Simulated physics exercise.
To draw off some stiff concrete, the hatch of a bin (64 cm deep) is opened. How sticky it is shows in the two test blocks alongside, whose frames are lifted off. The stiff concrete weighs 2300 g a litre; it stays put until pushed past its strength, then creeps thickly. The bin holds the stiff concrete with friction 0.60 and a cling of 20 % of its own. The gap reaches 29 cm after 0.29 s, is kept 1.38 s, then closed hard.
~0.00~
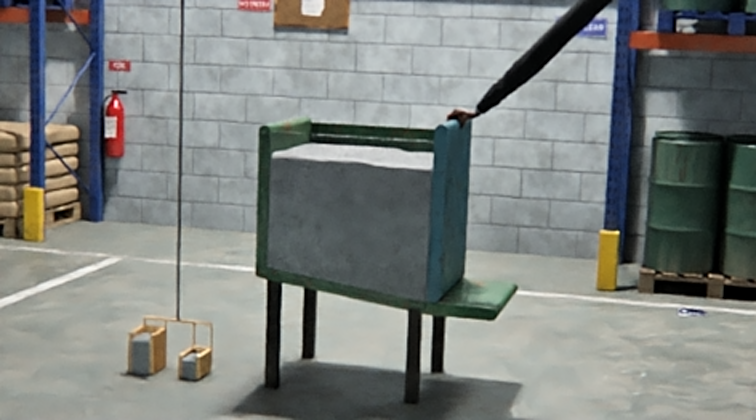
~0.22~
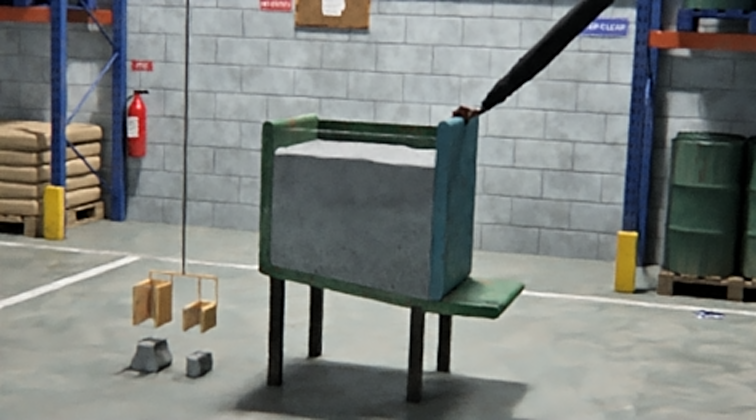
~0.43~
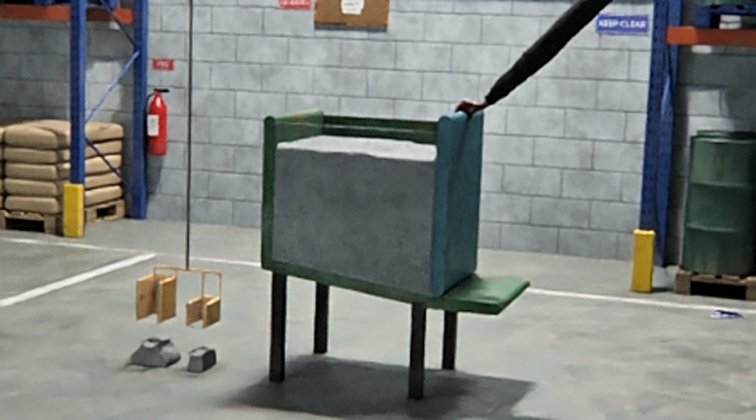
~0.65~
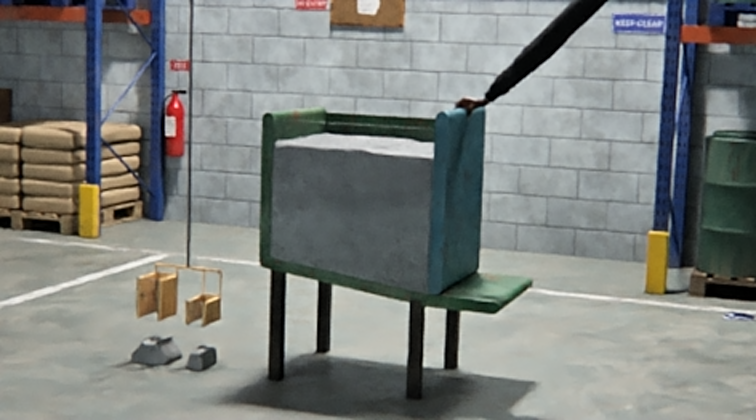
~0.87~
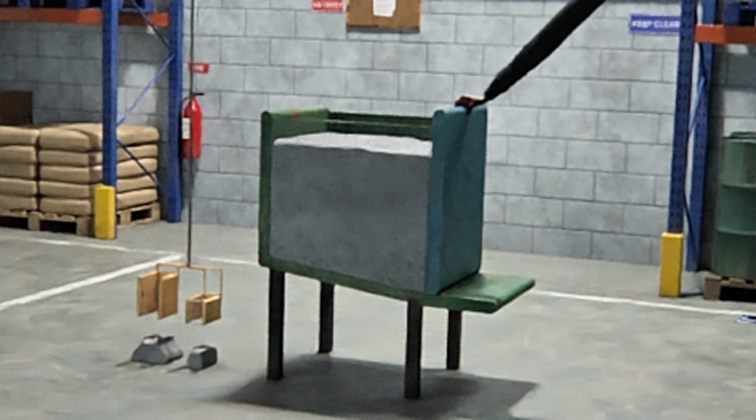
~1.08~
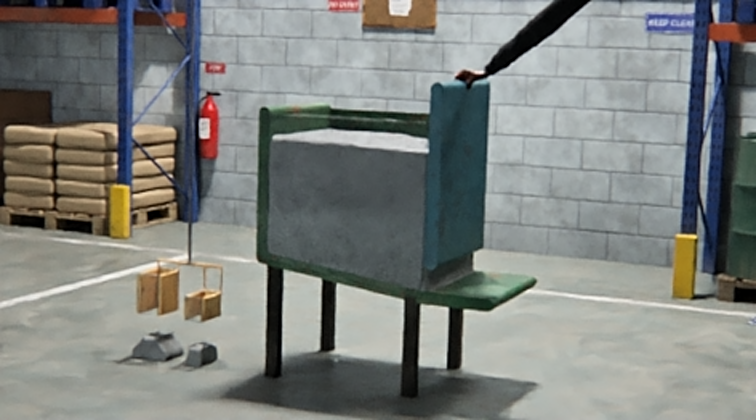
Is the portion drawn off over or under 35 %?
The portion drawn off is over 35 %.
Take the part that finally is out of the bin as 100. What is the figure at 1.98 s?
Some 60 per cent.
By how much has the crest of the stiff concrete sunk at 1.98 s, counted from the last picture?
About 16 cm.
After 1.49 s, the hatch is 29 cm open and 14 % is out.
After 1.98 s, the hatch is 29 cm open and 37 % is out.
After 2.46 s, the hatch is 29 cm open and 53 % is out.
After 2.95 s, the hatch is 7.2 cm open and 61 % is out.
After 3.74 s, at the end, the hatch is shut and 61 % is out.
